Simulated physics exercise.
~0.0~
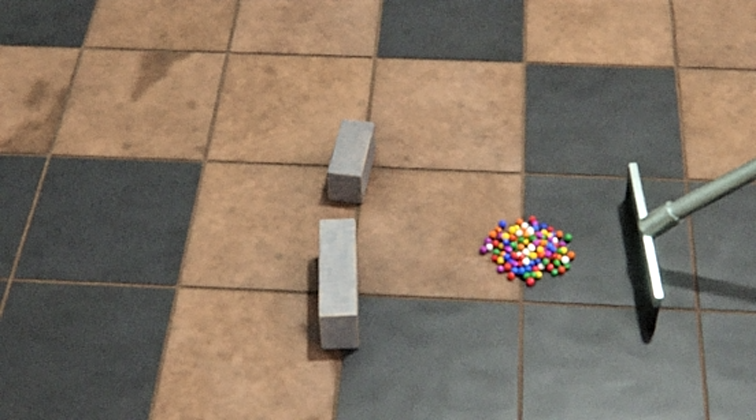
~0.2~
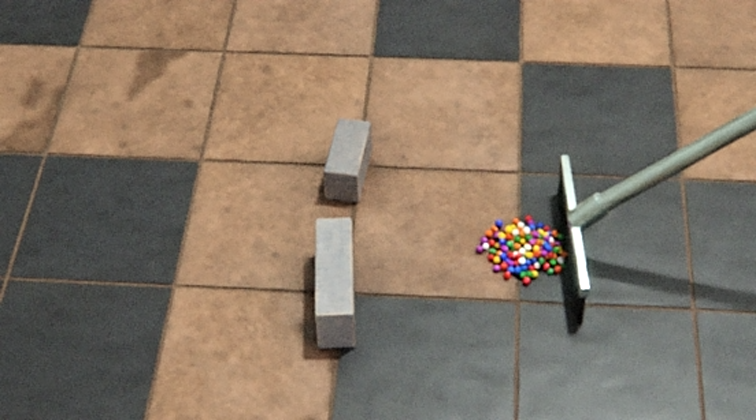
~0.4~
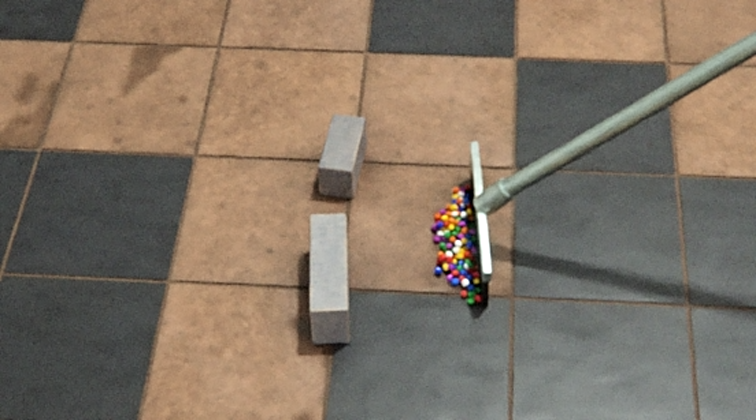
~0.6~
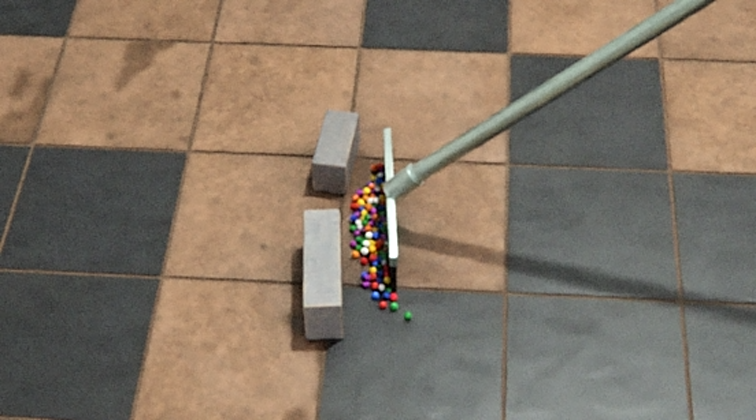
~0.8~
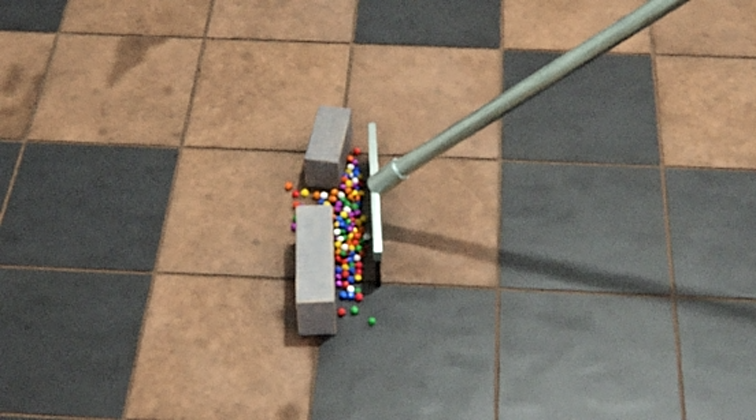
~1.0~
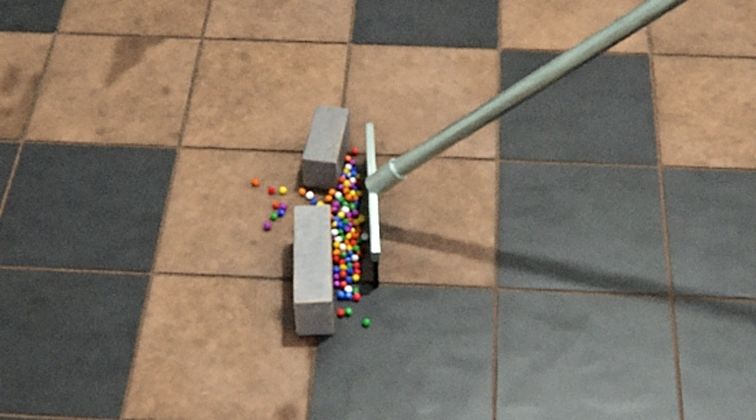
The clip shows a squeegee pushing a pile of colourful beads left across a tiled floor toward two grey blocks with a narrow gap between them. The squeegee stops just short of the blocks, with some beads scattered through the gap and most held up before them.
